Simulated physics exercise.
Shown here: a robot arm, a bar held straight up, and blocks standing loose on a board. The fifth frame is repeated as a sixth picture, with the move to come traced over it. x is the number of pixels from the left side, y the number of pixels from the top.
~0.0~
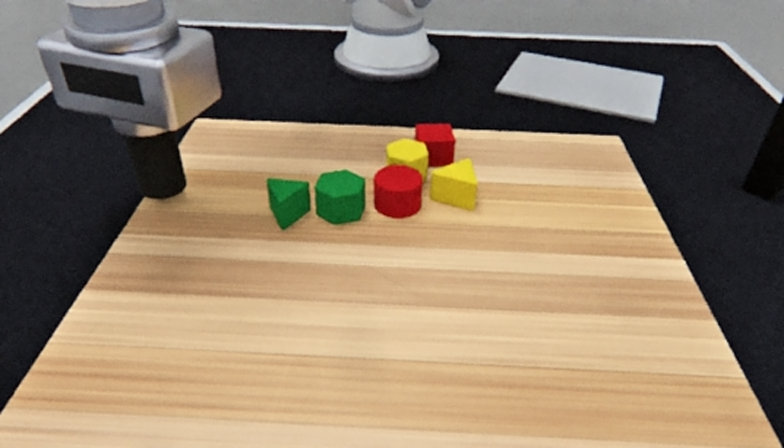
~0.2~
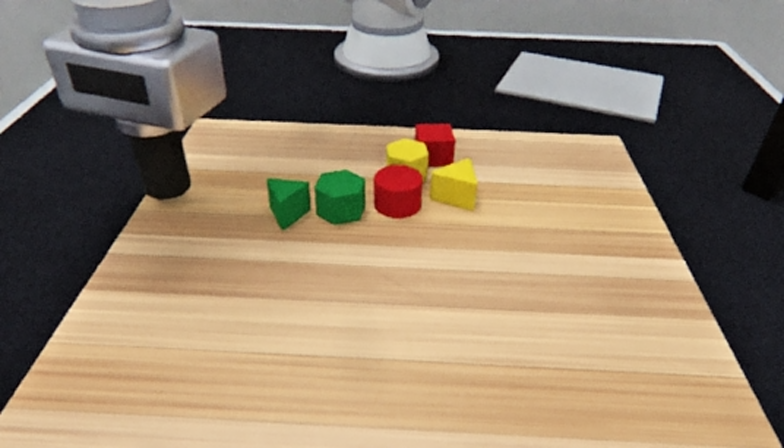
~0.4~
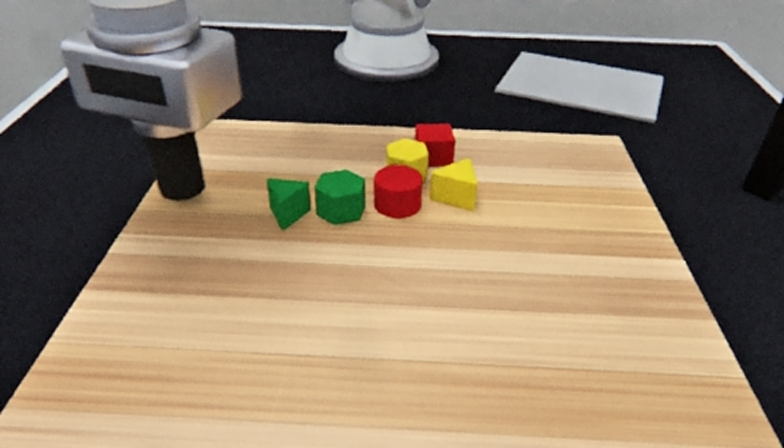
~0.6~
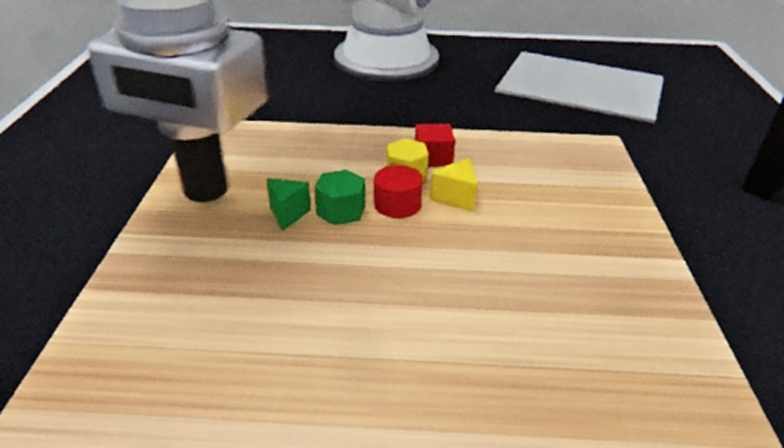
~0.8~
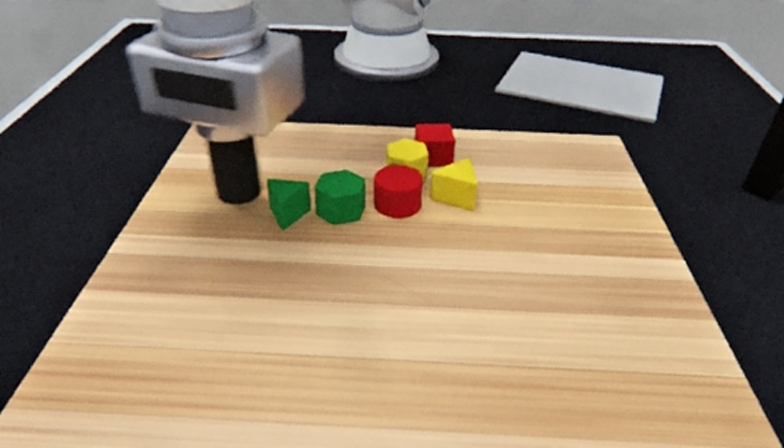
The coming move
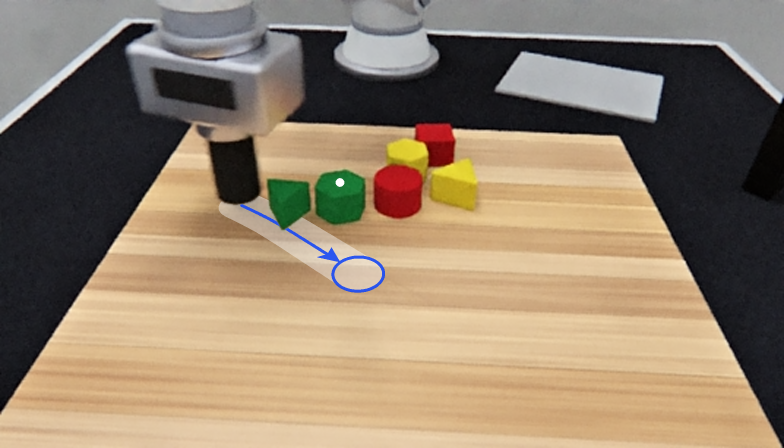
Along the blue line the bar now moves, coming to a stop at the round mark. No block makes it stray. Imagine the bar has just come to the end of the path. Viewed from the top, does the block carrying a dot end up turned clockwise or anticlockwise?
Counter-clockwise, from overhead.
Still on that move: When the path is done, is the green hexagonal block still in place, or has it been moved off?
It is moved off its spot.
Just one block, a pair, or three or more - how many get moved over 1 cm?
My forecast: 2.
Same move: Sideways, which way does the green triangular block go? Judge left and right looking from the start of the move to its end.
The green triangular block is shifted sideways to the left, facing along the path from start to end.
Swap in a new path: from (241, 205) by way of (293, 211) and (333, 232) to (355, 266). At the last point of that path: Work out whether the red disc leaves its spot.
Here's my answer: The red disc gets displaced.
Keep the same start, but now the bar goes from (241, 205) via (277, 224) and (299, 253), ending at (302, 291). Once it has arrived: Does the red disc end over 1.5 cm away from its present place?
My answer is no.
Path on the board, from (241, 205) by way of (298, 236) to (358, 274); the dot is on the green hexagonal block.
On the path given first. One third of the way, bar at (279, 212); green triangular block at (315, 199), turned 20° clockwise; green hexagonal block at (356, 186), turned 45° anticlockwise.
Two thirds of the way, bar at (317, 235); green triangular block at (354, 212); green hexagonal block at (356, 187), turned 50° anticlockwise; red disc at (401, 176).
At the end, bar at (358, 260); green triangular block at (363, 213), turned 20° anticlockwise; green hexagonal block at (356, 187), turned 50° anticlockwise; red disc at (401, 176).
